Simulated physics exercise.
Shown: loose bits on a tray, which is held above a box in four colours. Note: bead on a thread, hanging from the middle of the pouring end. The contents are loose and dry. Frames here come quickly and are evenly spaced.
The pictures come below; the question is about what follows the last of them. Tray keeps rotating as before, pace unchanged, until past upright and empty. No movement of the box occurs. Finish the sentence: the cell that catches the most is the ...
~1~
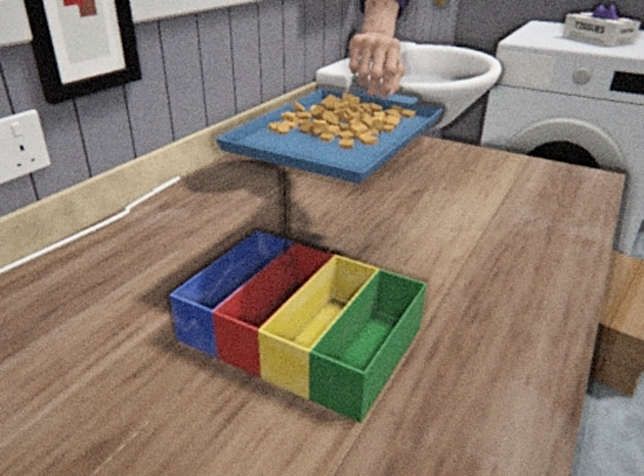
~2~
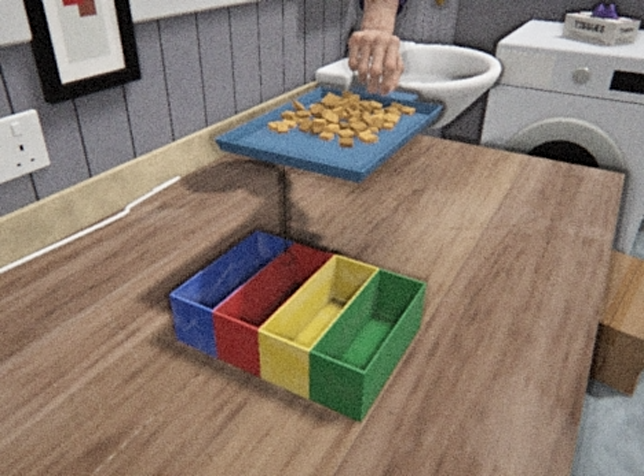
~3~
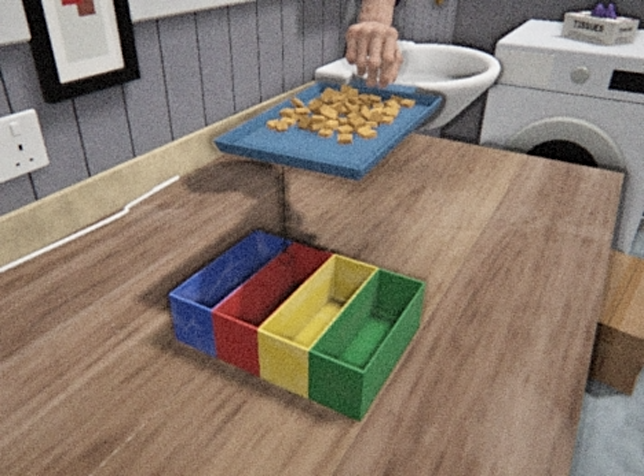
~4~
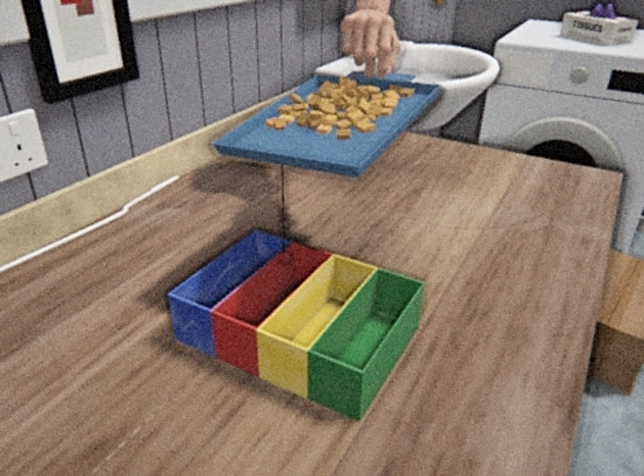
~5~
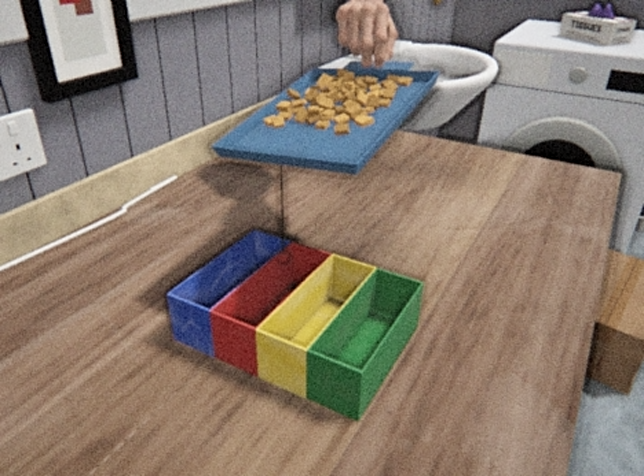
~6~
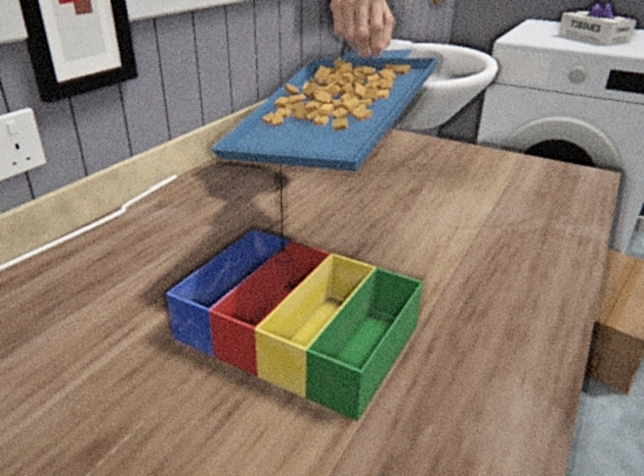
... Blue cell.
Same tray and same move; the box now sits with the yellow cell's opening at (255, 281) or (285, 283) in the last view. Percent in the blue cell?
In order: 20 percent and 60 percent.
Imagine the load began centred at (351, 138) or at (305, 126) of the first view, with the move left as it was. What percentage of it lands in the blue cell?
The first start yields 70 per cent, the second 60 per cent.
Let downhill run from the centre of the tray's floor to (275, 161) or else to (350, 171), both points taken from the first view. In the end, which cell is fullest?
The blue one; that yellow cell.
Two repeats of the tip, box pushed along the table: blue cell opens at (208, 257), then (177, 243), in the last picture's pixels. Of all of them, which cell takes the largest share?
Taking the two placings in order, you'd get the blue cell and then red.
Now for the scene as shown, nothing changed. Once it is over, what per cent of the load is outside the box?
50 per cent.
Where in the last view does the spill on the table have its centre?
The middle is around (188, 286).
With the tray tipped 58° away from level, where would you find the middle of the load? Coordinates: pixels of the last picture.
Somewhere around pixel (249, 135) in the last picture.
Soon after the last picture, tray tipped steeply; nearly all on the tray; a stray few falling or outside the box.
A little later, tray tipped right over; a small part on the tray; about a third in the blue cell; about half falling or outside the box.
Later still, tray tipped past a quarter turn; about half in the blue cell; about half falling or outside the box.
At rest, tray tipped past a quarter turn; about half in the blue cell; none in the green cell; none in the yellow cell; none in the red cell; about half outside the box.
